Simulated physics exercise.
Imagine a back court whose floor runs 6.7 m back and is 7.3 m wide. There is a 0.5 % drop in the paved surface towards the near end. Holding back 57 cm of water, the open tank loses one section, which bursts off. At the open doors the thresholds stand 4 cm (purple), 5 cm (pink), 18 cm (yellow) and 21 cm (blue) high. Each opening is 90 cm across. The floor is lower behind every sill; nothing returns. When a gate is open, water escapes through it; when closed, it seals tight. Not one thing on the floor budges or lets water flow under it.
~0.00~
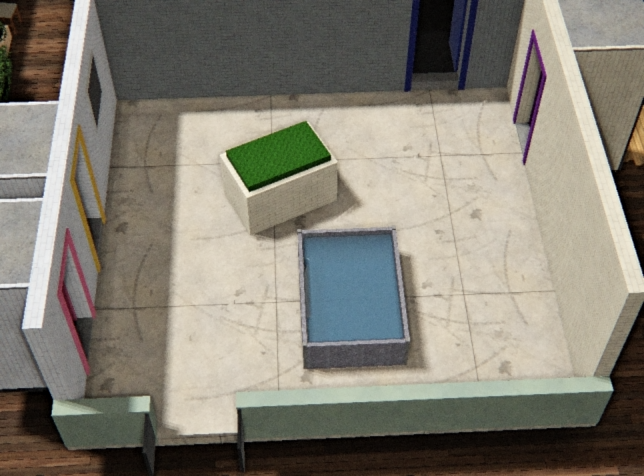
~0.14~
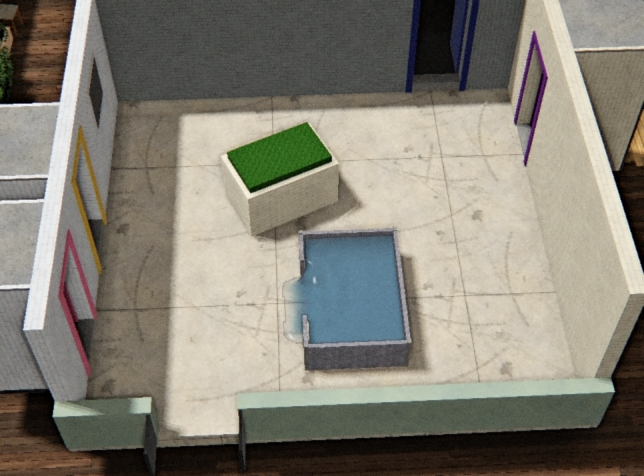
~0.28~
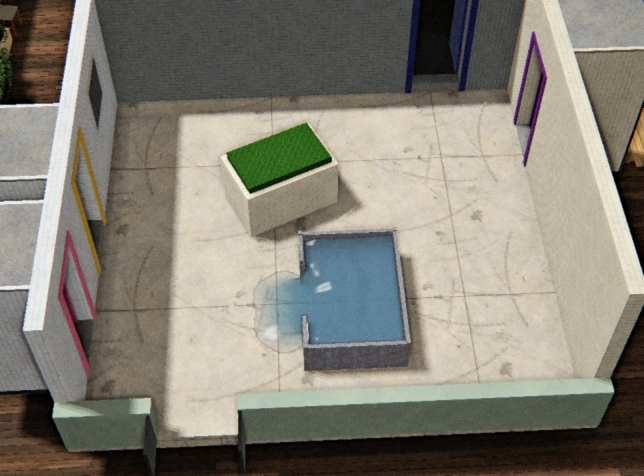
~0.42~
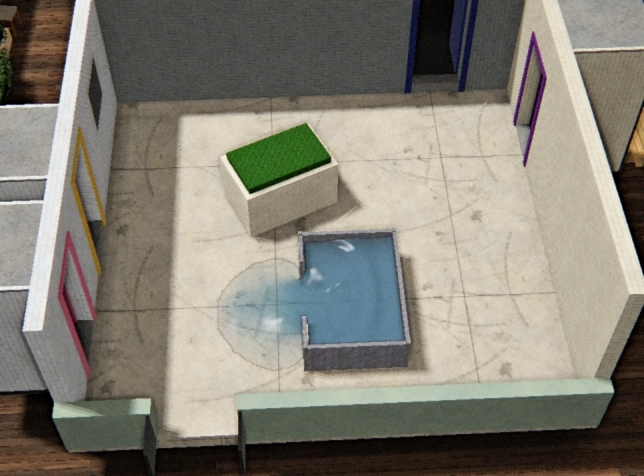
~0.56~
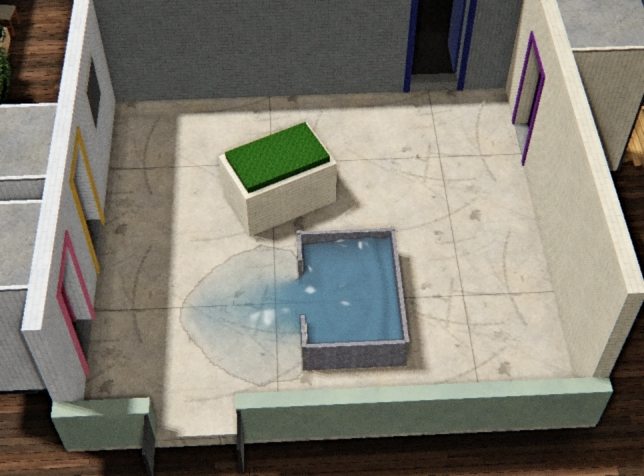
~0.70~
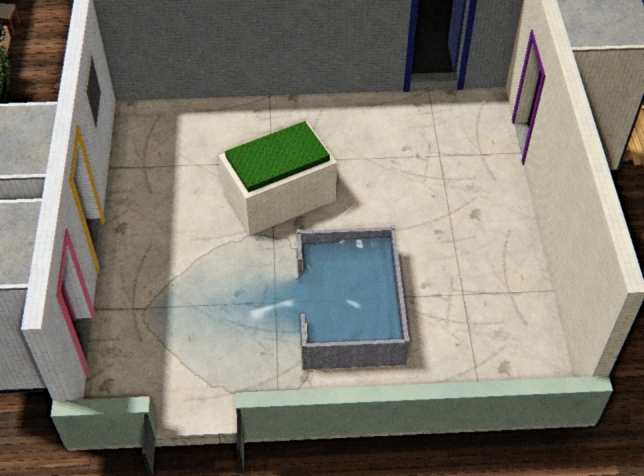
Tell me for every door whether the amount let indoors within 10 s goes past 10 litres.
Result: Purple door: Not over. Pink door: Over. Yellow door: Not over. Blue door: Not over.
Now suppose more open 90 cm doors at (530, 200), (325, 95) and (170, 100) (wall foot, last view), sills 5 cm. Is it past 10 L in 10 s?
Note, doorways in listed order: Stays short, stays short, goes beyond.
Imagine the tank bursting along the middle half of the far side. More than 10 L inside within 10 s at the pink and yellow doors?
Measured against that limit, pink comes out short of it and yellow comes out short of it.
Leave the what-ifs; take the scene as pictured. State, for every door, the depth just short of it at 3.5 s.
In cm: Purple 0, pink 15, yellow 10, blue 0.
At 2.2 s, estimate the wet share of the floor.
I'd say around 30 % is wet.
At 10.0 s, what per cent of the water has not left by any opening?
That would be close to 72 per cent.
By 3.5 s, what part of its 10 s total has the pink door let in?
By then it's near 65% of the total.
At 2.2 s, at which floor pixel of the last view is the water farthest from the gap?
Somewhere near pixel (110, 166).
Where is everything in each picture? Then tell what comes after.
In the first frame, the open tank at (351, 287) is whole and still, 57 cm deep.
In the second frame, the front is at (296, 282), 0.6 m from the gap at (306, 305); 0.2 m2 of floor is under water; 57 cm left at the back of the open tank.
In the third frame, water pours out at (305, 306) and has run 0.8 m, to (263, 287); typically 9 cm deep outside, 57 cm at the open tank's back.
In the fourth frame, water pours out at (305, 306) and has run 1.3 m, to (225, 298); typically 7 cm deep outside, 52 cm at the open tank's back.
In the fifth frame, water pours out at (304, 305) and has run 1.9 m, to (186, 311); typically 5 cm deep outside, 48 cm at the open tank's back.
In the sixth frame, the front is at (151, 321), 2.4 m from the gap at (304, 303); 4.2 m2 of floor is under water; 48 cm left at the back of the open tank.
After 1.4 s water covers 25 % of the floor and is deepest (26 cm) near (288, 312); purple door not reached, pink door 9 cm at the sill, 12 L in, yellow door not reached, blue door not reached.
After 2.2 s water covers 30 % of the floor and is deepest (26 cm) near (96, 413); purple door not reached, pink door 15 cm at the sill, 73 L in, yellow door 17 cm at the sill, 0 L in, blue door not reached.
After 3.5 s water covers 35 % of the floor and is deepest (16 cm) near (125, 349); purple door not reached, pink door 15 cm at the sill, 152 L in, yellow door 10 cm at the sill, 0 L in, blue door not reached.
After 6.0 s water covers 40 % of the floor and is deepest (10 cm) near (82, 425); purple door not reached, pink door 10 cm at the sill, 218 L in, yellow door 7 cm at the sill, 0 L in, blue door not reached.
After 10.0 s water covers 60 % of the floor and is deepest (6 cm) near (82, 425); purple door not reached, pink door 5 cm at the sill, 238 L in, yellow door 4 cm at the sill, 1 L in, blue door 2 cm at the sill, 0 L in.
